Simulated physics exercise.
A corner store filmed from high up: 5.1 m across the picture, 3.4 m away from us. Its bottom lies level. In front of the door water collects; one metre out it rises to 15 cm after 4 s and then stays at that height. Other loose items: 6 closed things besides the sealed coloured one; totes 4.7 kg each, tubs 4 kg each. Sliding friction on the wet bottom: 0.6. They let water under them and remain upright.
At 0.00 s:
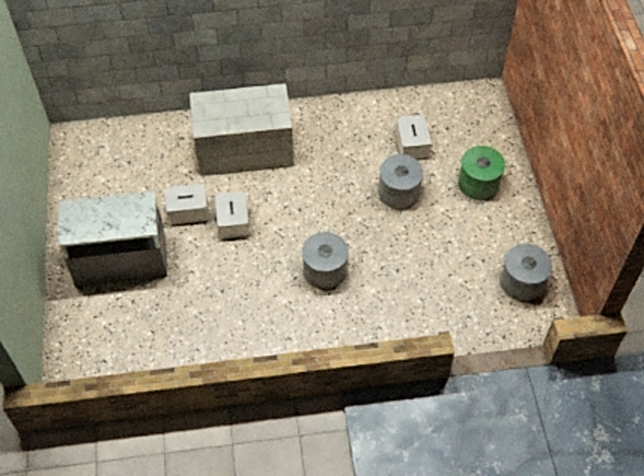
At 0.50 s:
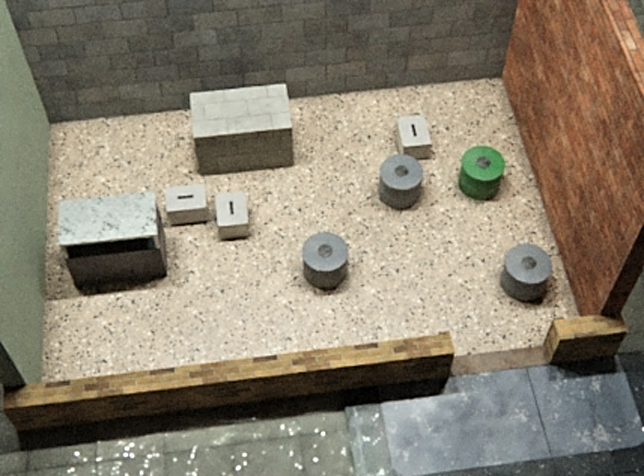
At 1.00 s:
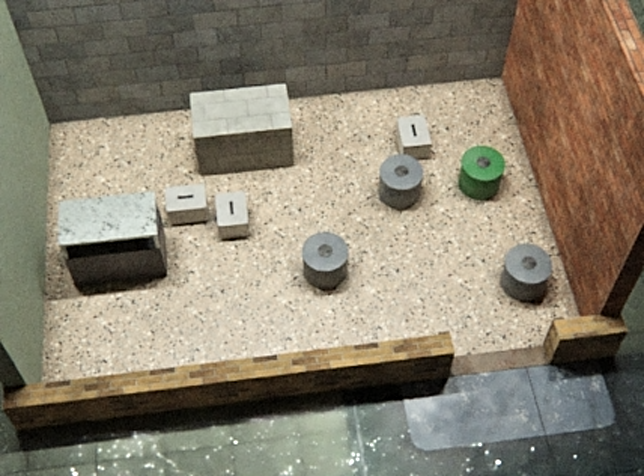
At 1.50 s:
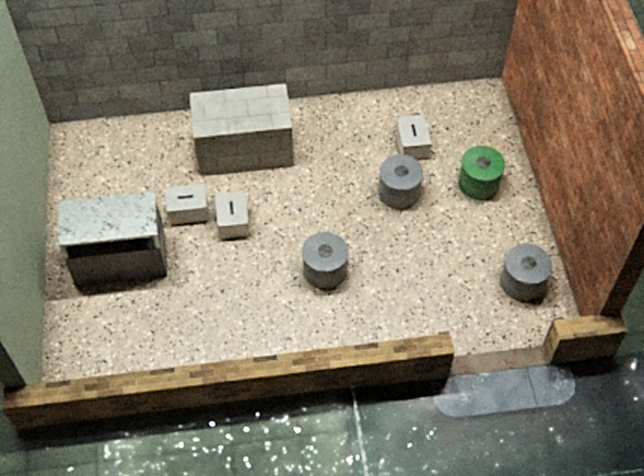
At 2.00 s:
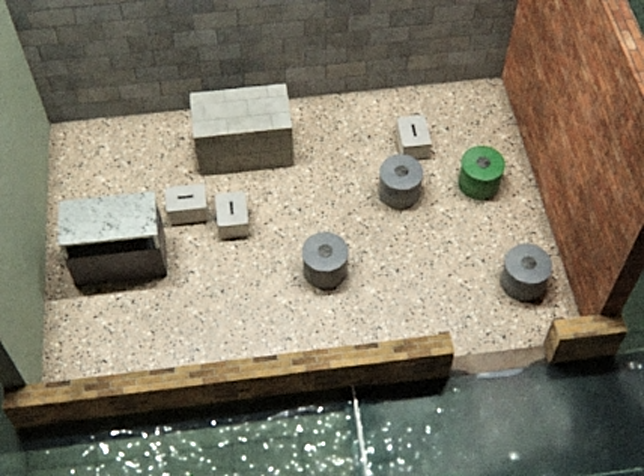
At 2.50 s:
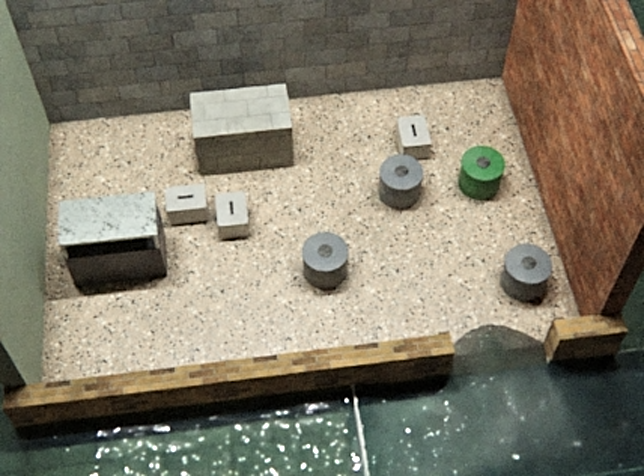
A small walled room with a pebbled floor, open at the front through a gap in a low wall, is seen from high above by a still camera. A green tub stands at the right near three grey ones, with pale totes, a grey block and a marble-topped counter behind and left. Dark, glinting water spreads over the paving outside and edges into the gap, while everything inside stays still.
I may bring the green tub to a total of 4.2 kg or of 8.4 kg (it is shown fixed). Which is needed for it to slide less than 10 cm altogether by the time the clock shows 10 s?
It is steadied by neither weight.
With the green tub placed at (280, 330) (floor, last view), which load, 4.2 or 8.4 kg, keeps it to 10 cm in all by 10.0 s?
Result: Both pass.
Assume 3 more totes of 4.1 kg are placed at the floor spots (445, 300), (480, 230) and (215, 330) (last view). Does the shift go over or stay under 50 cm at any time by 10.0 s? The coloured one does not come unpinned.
In the order given, beyond the mark, then beyond the mark, and last within the mark.
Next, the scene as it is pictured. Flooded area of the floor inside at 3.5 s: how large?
That flooded area is roughly 1.5 m2.
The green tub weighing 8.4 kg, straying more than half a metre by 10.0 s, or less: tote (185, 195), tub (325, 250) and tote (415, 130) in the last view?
Falls short; falls short; exceeds it.
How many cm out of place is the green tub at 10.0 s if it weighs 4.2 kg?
Shift: Roughly 140 cm.
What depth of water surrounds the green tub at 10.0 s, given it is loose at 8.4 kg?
Close to 9 cm deep.
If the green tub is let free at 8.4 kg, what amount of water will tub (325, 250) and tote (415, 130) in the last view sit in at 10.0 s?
Depths: Near 2 cm, then near 8 cm.
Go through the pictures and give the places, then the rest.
The green tub at (483, 163), on the bottom; 0.0 m2 under water; 0 of 7 have shifted, in the first frame.
The green tub at (483, 163) rests on the ground; 0.0 m2 under water; 0 of 7 have shifted, in the second frame.
The green tub at (483, 163) rests on the ground; 0.0 m2 under water; 0 of 7 have shifted, in the third frame.
The green tub at (483, 163), on the bottom; 0.0 m2 under water; 0 of 7 have shifted, in the fourth frame.
The green tub at (483, 163), on the bottom; water covers 0.0 m2; 0 of 7 have shifted, in the fifth frame.
The green tub at (483, 163), on the bottom; water covers 0.1 m2; 0 of 7 have shifted, in the sixth frame.
After 3.5 s the green tub would be 0 cm from its start with 4.2 kg and 0 cm from its start with 8.4 kg; 0 cm of water round it then.
After 4.5 s the green tub would be 0 cm from its start with 4.2 kg and 0 cm from its start with 8.4 kg; 2 cm of water round it then.
After 7.0 s the green tub would be 120 cm from its start with 4.2 kg and 70 cm from its start with 8.4 kg; 4 cm of water round it then.
After 10.0 s the green tub would be 149 cm from its start with 4.2 kg and 133 cm from its start with 8.4 kg; 9 cm of water round it then.
